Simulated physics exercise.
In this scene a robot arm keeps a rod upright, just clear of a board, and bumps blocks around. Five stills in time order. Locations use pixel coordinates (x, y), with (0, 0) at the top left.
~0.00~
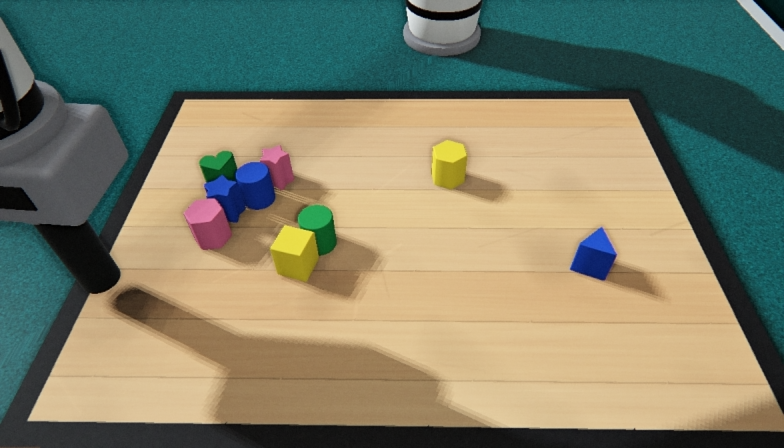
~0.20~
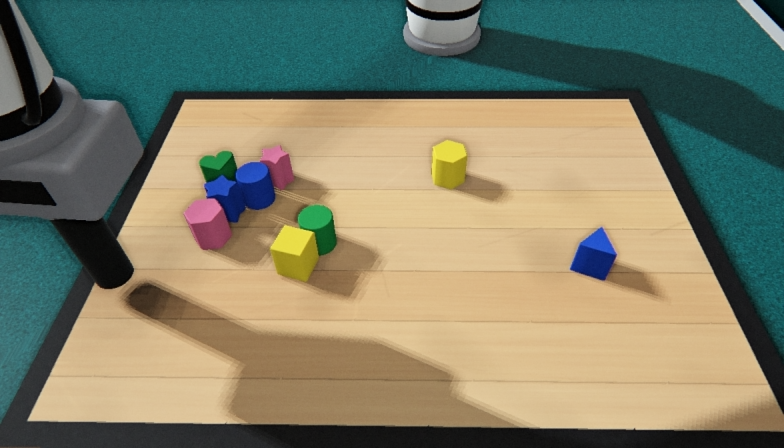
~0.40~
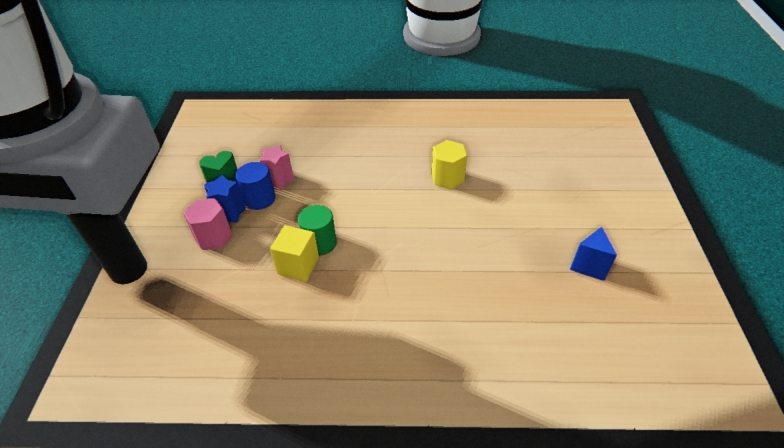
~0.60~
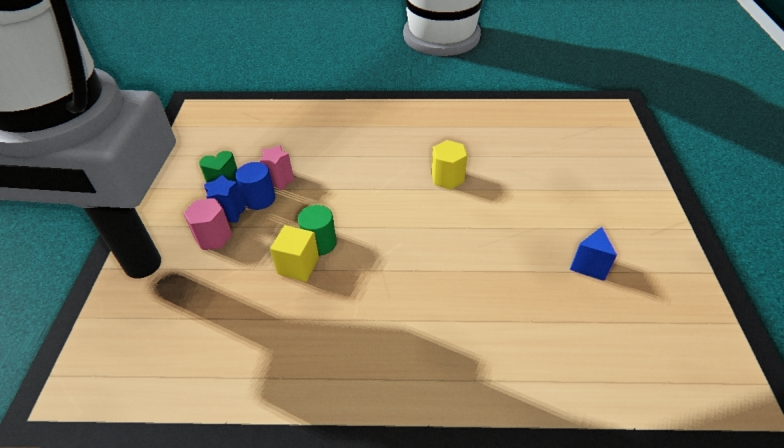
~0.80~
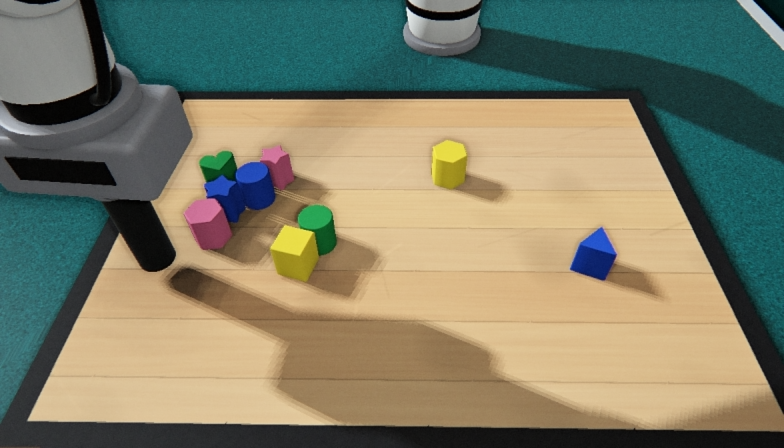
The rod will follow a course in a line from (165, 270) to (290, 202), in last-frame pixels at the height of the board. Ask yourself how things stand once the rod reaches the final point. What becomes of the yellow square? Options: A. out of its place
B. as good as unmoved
The one that fits is B, as good as unmoved.
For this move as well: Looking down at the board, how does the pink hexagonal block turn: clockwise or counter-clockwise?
The answer is counter-clockwise.
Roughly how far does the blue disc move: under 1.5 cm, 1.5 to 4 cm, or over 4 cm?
It's set to move over 4 cm.
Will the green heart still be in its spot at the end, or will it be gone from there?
It does get moved.
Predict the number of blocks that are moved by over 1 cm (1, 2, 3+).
My forecast: 3 or more.
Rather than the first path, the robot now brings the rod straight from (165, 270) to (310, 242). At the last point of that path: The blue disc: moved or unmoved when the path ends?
It is left in place.
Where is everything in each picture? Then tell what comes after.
The first frame shows lower end of the rod at (102, 279), tops of blocks, pink hexagonal block at (203, 210), green heart at (216, 159), blue star at (220, 186), blue disc at (252, 172), yellow square at (292, 240).
The second frame shows rod at (115, 275), blocks as before.
The third frame shows rod at (129, 270), blocks as before.
The fourth frame shows rod at (143, 265), blocks as before.
The fifth frame shows rod at (158, 259), pink hexagonal block at (203, 210), green heart at (216, 159), blue star at (220, 186), blue disc at (252, 172), yellow square at (292, 240).
What follows on the original path. One third of the way, rod at (205, 235); pink hexagonal block at (217, 196), turned 35° anticlockwise; green heart at (216, 157); blue star at (223, 174), turned 15° clockwise; blue disc at (256, 167).
Two thirds of the way, rod at (248, 212); pink hexagonal block at (250, 174), turned 70° anticlockwise; green heart at (212, 152), turned 15° anticlockwise; blue star at (233, 160), turned 40° anticlockwise; blue disc at (266, 152).
At the end, rod at (287, 190); pink hexagonal block at (268, 158), turned 140° anticlockwise; green heart at (210, 151), turned 20° anticlockwise; blue star at (236, 156), turned 60° anticlockwise; blue disc at (268, 138); yellow square not moved.
